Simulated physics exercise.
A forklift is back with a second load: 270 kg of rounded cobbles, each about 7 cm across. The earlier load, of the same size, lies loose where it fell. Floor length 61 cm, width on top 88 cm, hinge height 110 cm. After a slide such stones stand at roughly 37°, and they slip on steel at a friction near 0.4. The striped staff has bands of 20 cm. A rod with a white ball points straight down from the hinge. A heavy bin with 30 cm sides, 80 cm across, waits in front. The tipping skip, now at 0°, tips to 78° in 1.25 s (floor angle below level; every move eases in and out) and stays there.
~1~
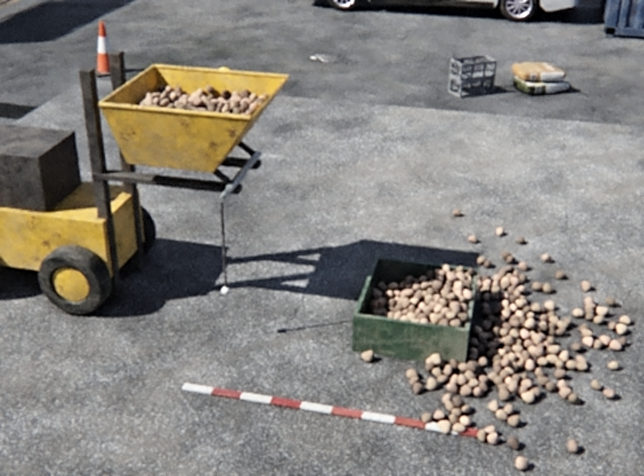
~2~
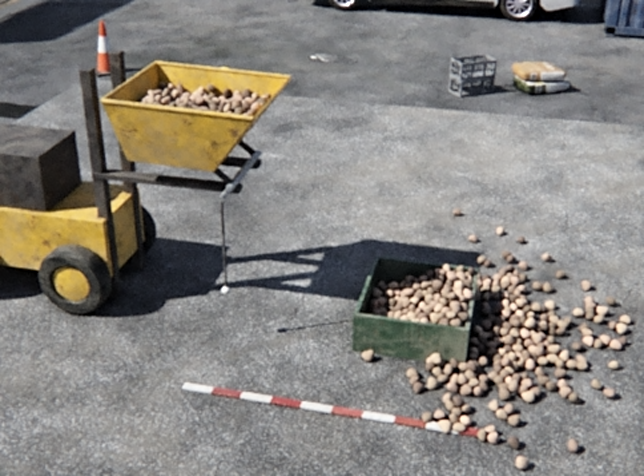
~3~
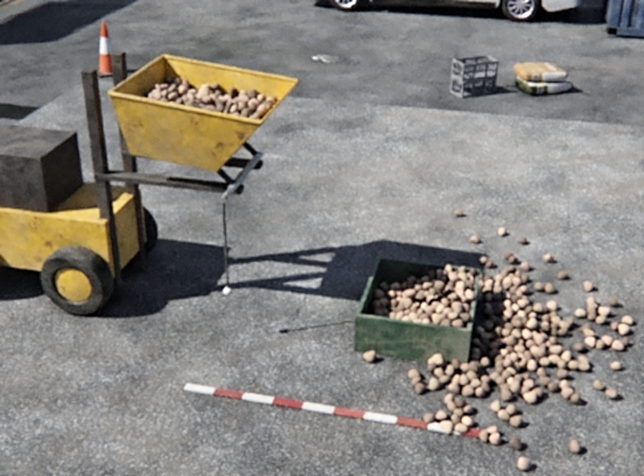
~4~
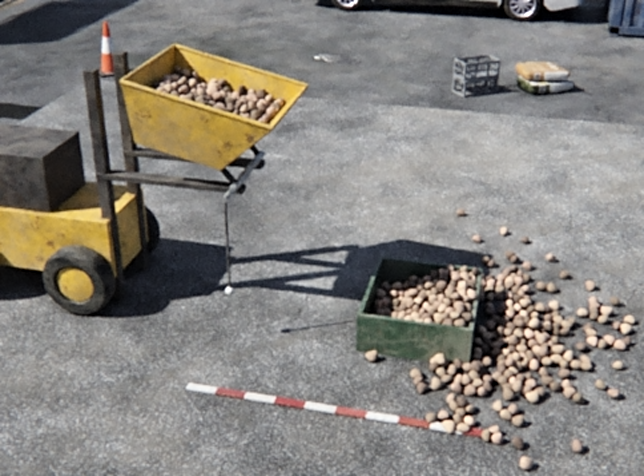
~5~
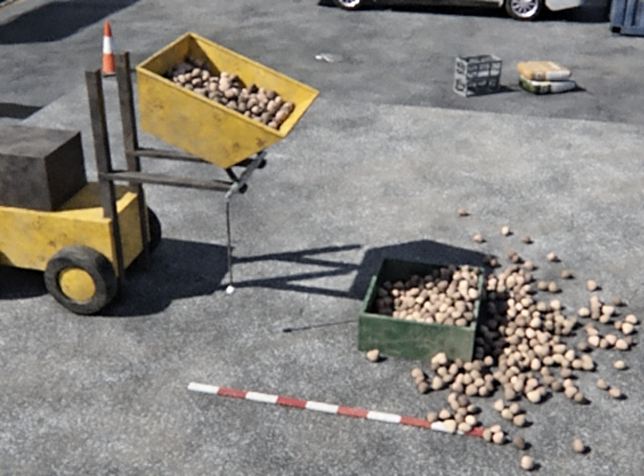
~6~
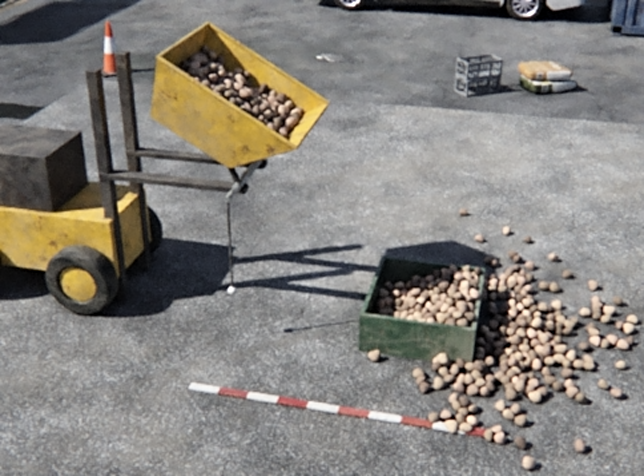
Yellow loader tilting its raised skip of round brown lumps steadily down to the right, a heaped green bin standing in front.
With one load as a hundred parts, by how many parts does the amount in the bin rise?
Close to 51 parts in a hundred.
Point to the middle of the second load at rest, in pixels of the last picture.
Near (399, 309).
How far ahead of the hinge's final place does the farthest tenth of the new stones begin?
About 150 cm.
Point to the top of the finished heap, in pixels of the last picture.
Near (404, 274).
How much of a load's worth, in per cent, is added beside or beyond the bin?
Near 25 parts in a hundred.
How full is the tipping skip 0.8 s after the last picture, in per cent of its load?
About 70 per cent.
Then, 0.4 s after the last picture the floor is at 66°; in per cent of one load, 100 in the tipping skip, 57 in the bin, 42 beside or beyond the bin; the foremost stones are past the picture's edge.
Then, 0.8 s after the last picture the floor is at 78°; in per cent of one load, 70 in the tipping skip, 18 short of the bin, 67 in the bin, 45 beside or beyond the bin; the foremost stones are past the picture's edge.
Then, 1.2 s after the last picture the floor is at 78°; in per cent of one load, 27 in the tipping skip, 17 short of the bin, 99 in the bin, 57 beside or beyond the bin; the foremost stones are past the picture's edge.
Then, 3.5 s after the last picture the floor is at 78°; in per cent of one load, 0 in the tipping skip, 24 short of the bin, 108 in the bin, 67 beside or beyond the bin; the foremost stones are past the picture's edge. Net gain in the bin, 51.
